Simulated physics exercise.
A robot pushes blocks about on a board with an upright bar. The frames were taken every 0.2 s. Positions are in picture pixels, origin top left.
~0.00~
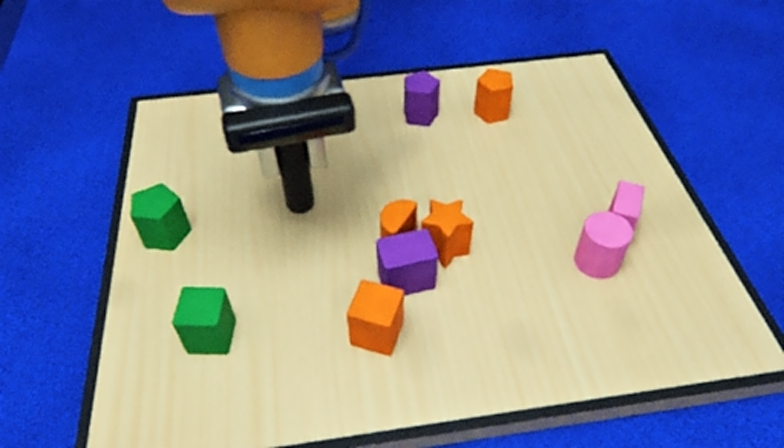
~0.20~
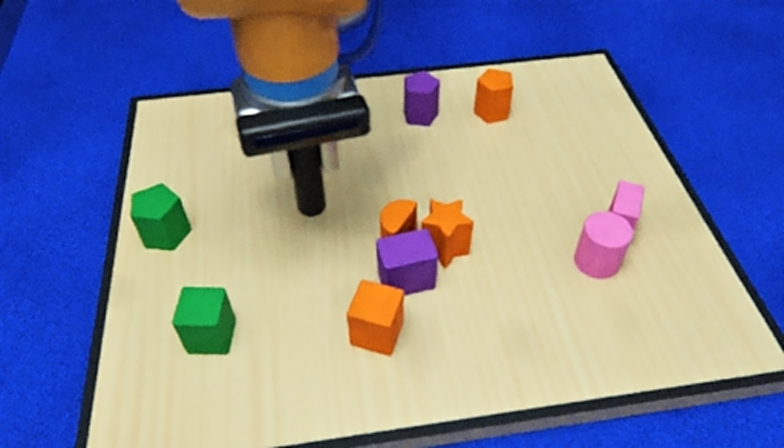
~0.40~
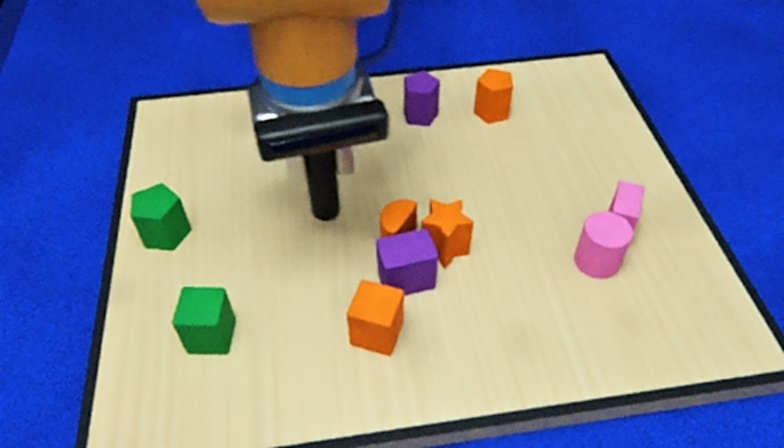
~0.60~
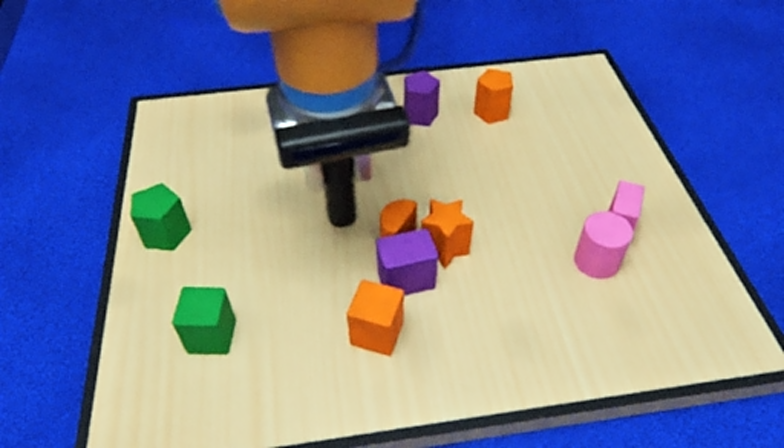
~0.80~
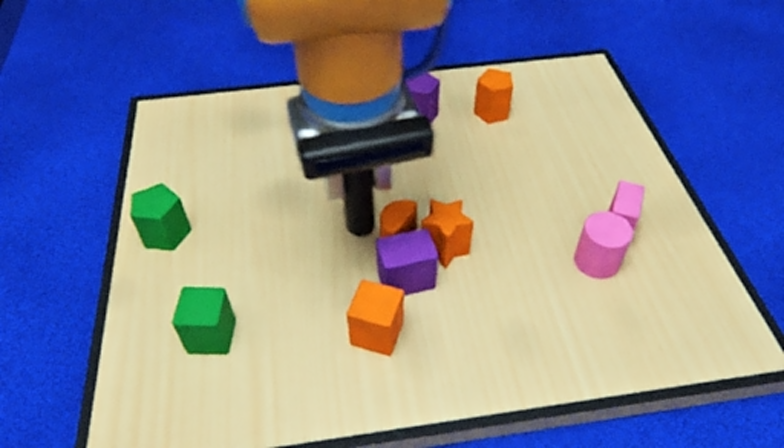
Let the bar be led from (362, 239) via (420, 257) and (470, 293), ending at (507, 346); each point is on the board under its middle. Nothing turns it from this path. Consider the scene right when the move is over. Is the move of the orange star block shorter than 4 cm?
No, it doesn't check out.
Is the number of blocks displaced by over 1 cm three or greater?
Answer: Yes.
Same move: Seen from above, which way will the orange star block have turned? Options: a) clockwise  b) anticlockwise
My pick is b.
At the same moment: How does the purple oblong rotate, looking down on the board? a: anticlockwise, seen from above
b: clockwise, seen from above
Correct choice: B.
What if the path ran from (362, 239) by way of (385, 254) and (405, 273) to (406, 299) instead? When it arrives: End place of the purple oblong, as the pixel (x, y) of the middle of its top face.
The point I'd pick in the picture is (444, 287).
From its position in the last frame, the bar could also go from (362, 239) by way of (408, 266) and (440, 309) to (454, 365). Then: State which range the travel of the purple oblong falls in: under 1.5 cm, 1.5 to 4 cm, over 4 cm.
Its displacement is above 4 cm.
What follows on the original path. One third of the way, bar (422, 246); orange half-round block (455, 227); purple oblong (417, 256), turned 30° clockwise; orange star block (491, 219), turned 10° anticlockwise.
Two thirds of the way, bar (472, 281); orange half-round block (498, 245), turned 70° anticlockwise; purple oblong (419, 262), turned 50° clockwise; orange star block (513, 217), turned 50° anticlockwise.
At the end, bar (510, 334); orange square block still; orange half-round block (498, 245), turned 70° anticlockwise; purple oblong (419, 262), turned 50° clockwise; orange star block (513, 217), turned 50° anticlockwise.
